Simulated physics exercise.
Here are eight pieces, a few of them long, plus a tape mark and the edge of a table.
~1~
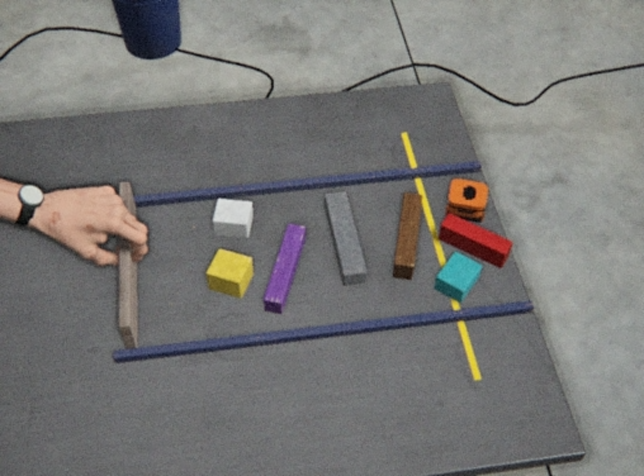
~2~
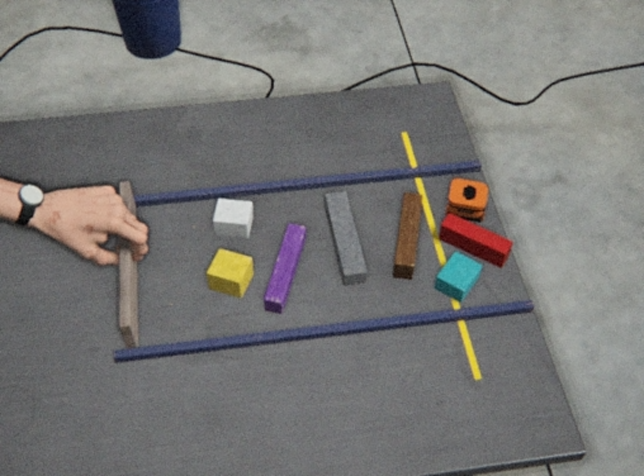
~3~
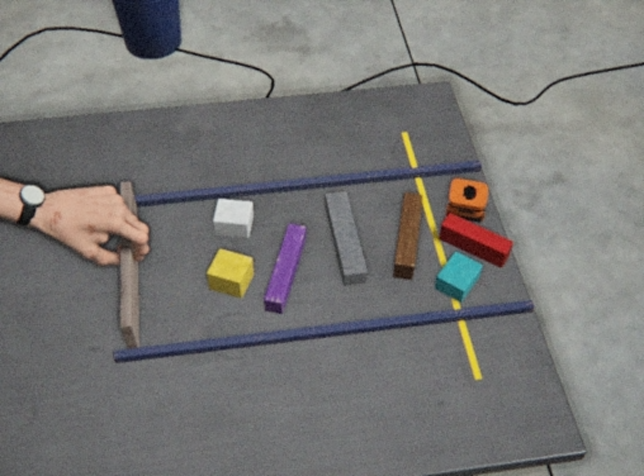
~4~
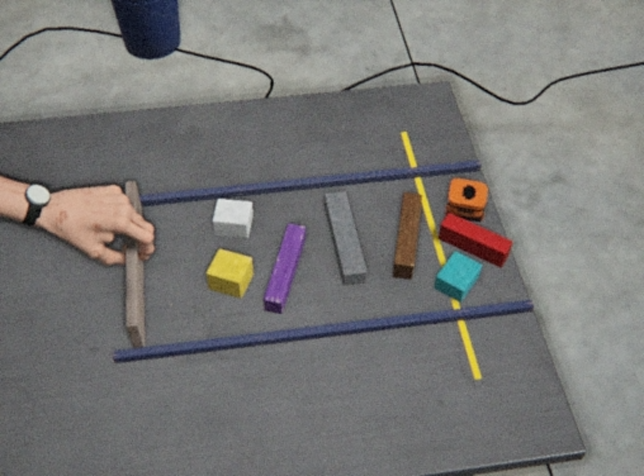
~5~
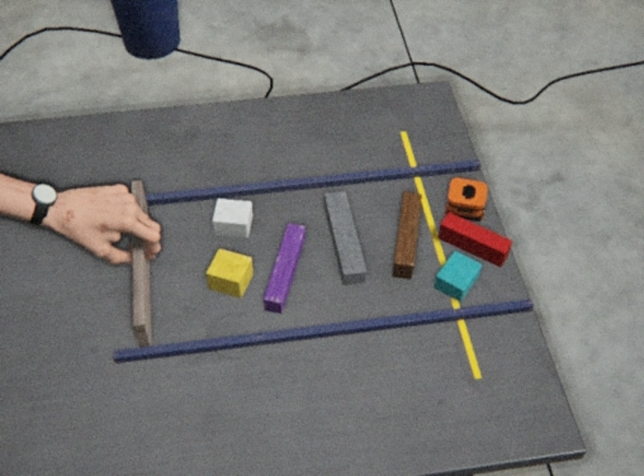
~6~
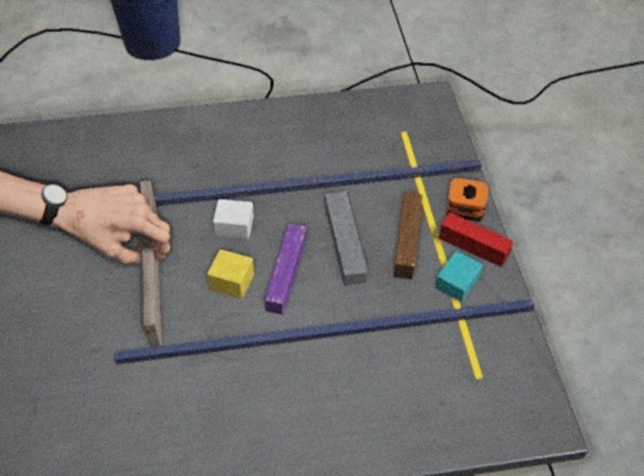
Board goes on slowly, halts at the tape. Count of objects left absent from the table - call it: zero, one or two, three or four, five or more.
My call is three or four.
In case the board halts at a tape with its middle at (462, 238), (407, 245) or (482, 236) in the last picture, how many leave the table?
The three tries give 5, 2 and 6.
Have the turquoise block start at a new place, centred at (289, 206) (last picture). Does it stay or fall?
In that case it keeps its place.
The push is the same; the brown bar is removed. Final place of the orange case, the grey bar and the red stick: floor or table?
The orange case comes off; the grey bar stays put; the red stick comes off.
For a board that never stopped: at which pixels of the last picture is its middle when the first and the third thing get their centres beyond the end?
Around (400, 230); afterwards around (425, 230).
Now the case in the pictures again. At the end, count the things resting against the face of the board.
2 are in contact with it.
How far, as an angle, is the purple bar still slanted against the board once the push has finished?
I'd put it at about 0°.
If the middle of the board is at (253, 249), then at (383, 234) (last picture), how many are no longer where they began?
Up to then 3, and up to the other point 8.
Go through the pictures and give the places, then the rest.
In the first picture, orange case (467, 201); red stick (475, 241); turquoise block (458, 277); board (128, 262); tape (437, 242).
In the second picture, red stick (475, 241); yellow block (230, 274).
In the third picture, turquoise block (458, 277); white block (234, 219).
In the fourth picture, orange case (467, 200); board (135, 262).
In the fifth picture, red stick (474, 240); brown bar (407, 234).
In the sixth picture, orange case (467, 200); red stick (475, 240); turquoise block (459, 276); board (150, 261); tape (437, 241).
Early on, none off yet; orange case at rest near (467, 200); red stick at rest near (475, 240); turquoise block at rest near (459, 276).
A while later, none off yet; orange case at rest near (467, 200); red stick moving near (481, 240); turquoise block moving near (467, 278).
Finally, the number that fall off is three or four; lost, brown bar, red stick and orange case.
